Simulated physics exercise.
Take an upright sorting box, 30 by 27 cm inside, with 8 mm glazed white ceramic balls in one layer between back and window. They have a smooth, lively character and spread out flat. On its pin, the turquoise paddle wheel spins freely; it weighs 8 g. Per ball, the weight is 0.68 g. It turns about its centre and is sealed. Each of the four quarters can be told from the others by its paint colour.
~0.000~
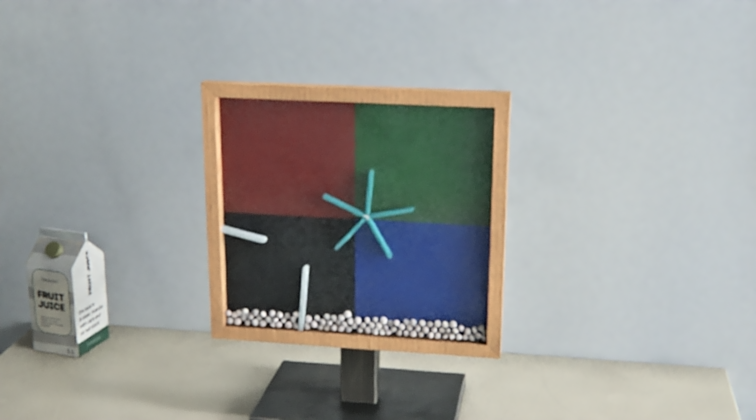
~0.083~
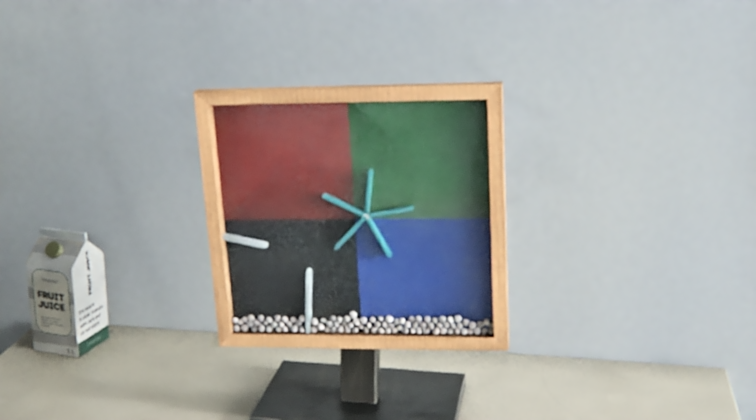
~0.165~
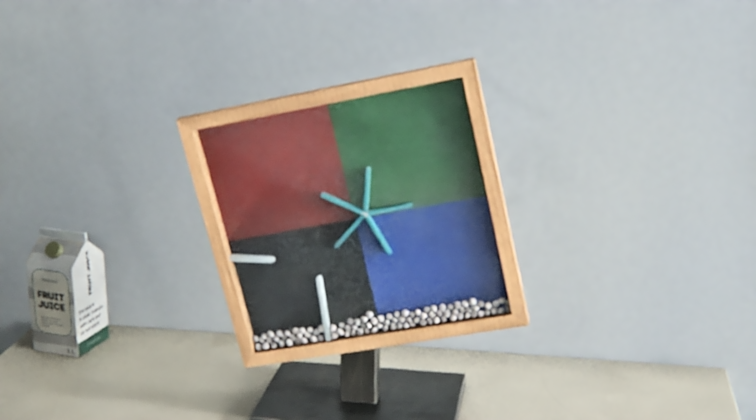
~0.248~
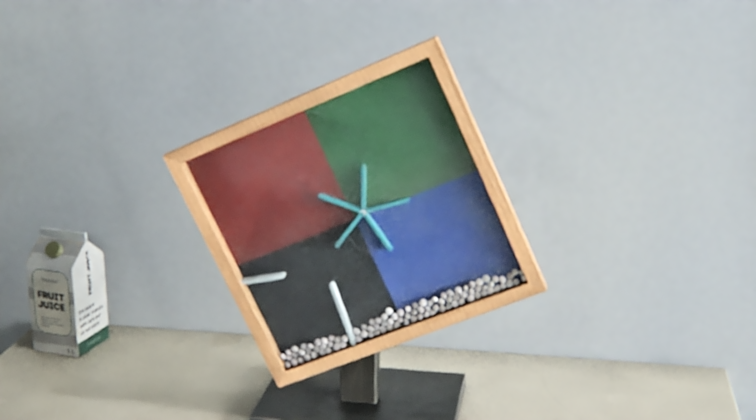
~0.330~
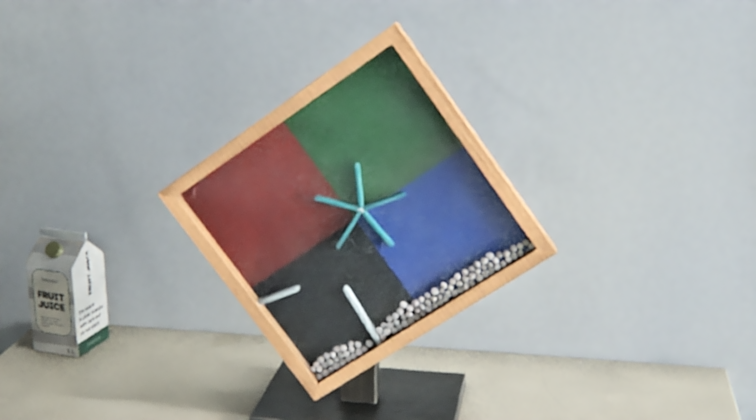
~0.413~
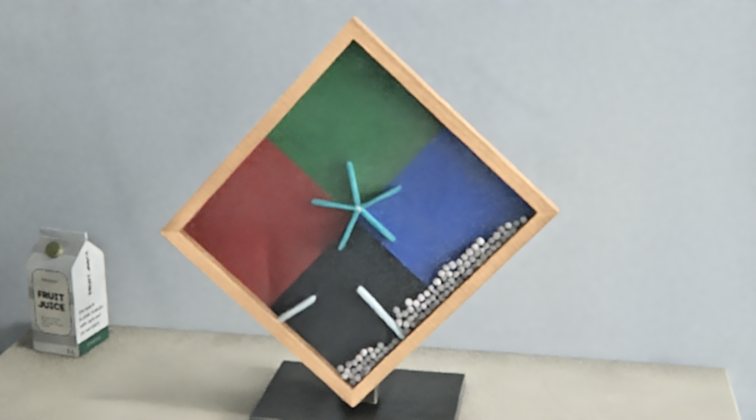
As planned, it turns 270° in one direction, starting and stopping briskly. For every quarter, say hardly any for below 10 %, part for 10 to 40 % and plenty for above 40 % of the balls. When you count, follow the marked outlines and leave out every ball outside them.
Red quarter: Hardly any; blue quarter: Part; green quarter: Plenty; black quarter: Hardly any.
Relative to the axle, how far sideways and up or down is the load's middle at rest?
Right: About 4 cm; below: About 14 cm.
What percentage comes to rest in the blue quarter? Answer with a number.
Share: Approx. 30 %.
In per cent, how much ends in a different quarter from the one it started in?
Moved share: About 95 per cent.
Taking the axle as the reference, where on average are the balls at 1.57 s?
The middle sits around 9 cm right and 4 cm below.
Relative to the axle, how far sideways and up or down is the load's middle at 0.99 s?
Roughly 7 centimetres to the right and 6 centimetres below.
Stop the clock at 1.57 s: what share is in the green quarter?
That part holds about 15 percent of it.
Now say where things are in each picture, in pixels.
Level; about 90 balls; balls centred (358, 325); top one (348, 314); turquoise paddle wheel (367, 216); red (287, 157), blue (422, 280), green (424, 164), black (289, 272), in the first frame.
Turned 3° anticlockwise; balls centred (364, 325); top one (458, 319), in the second frame.
Turned 13° anticlockwise; balls centred (382, 323); top one (502, 301); wall ends (319, 278), (272, 260), in the third frame.
Turned 25° anticlockwise; balls centred (402, 318); top one (515, 272); turquoise paddle wheel (364, 211), in the fourth frame.
Turned 36° anticlockwise; balls centred (417, 310); top one (526, 242), in the fifth frame.
Turned 48° anticlockwise; balls centred (428, 302); top one (524, 220); turquoise paddle wheel (359, 208); red (267, 224), blue (445, 214), green (355, 130), black (354, 304), in the sixth frame.
By 0.99 s, it stands 129° anticlockwise; the balls' middle is 7 cm right of and 6 cm below the centre; red 35 %, black 65 %.
By 1.57 s, it has come round 210° anticlockwise; the balls' middle is 9 cm right of and 4 cm below the centre; red 60 %, green 15 %, black 25 %.
By 2.07 s, it has come round 270° anticlockwise; the balls' middle is 4 cm right of and 13 cm below the centre; blue 30 %, green 70 %.
At rest by 4.1 s, it has come round 270° anticlockwise; red 0 %, blue 30 %, green 70 %, black 0 %.
